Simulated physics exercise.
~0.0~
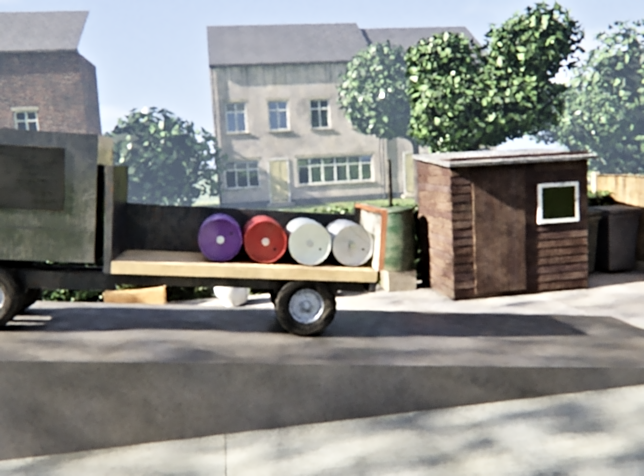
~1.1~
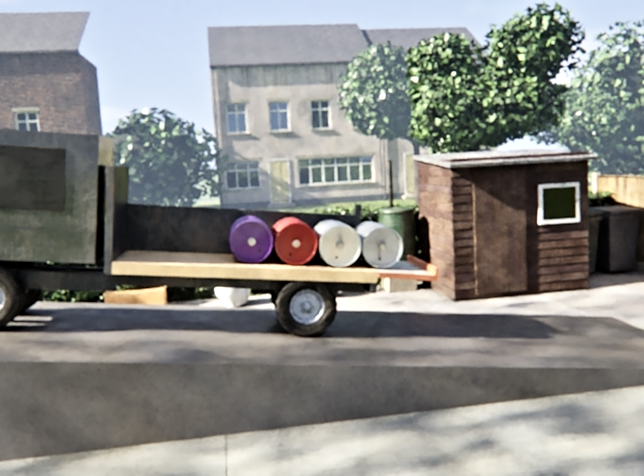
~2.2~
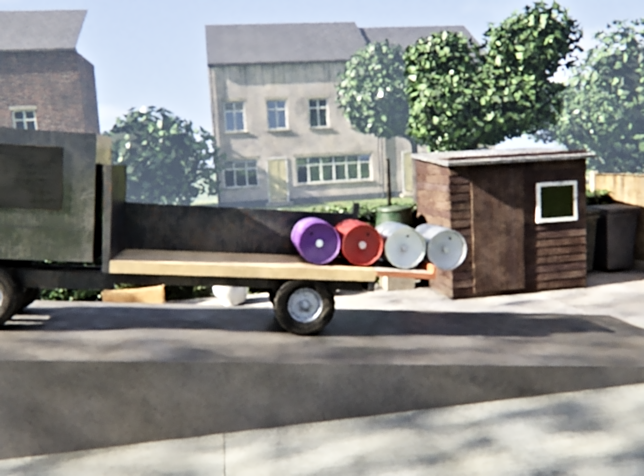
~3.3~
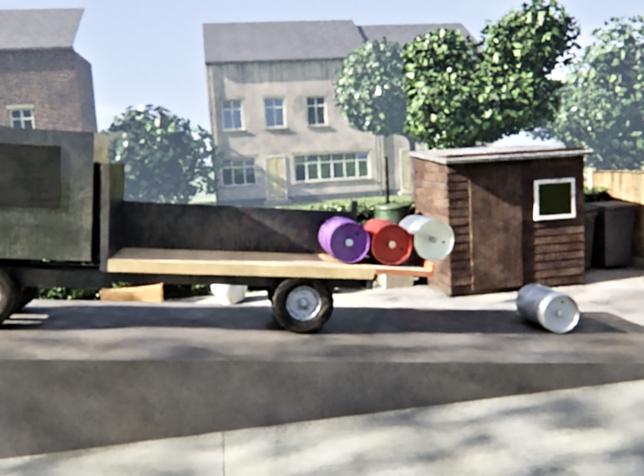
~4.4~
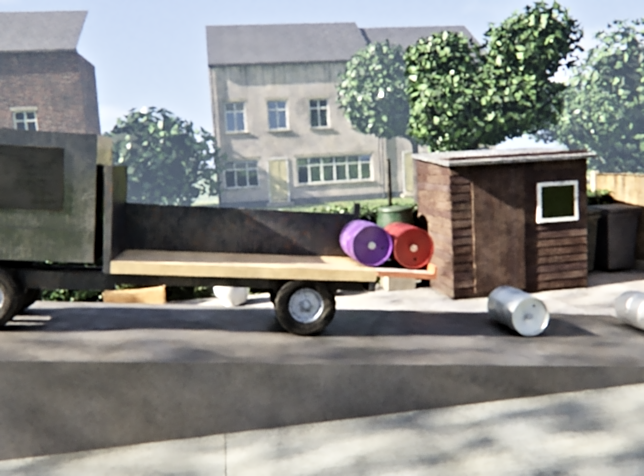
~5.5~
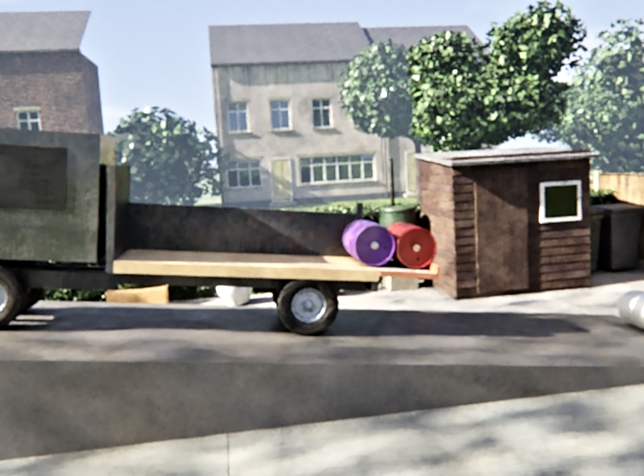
A truck's tailgate drops, two white barrels roll off, and purple and red stay.
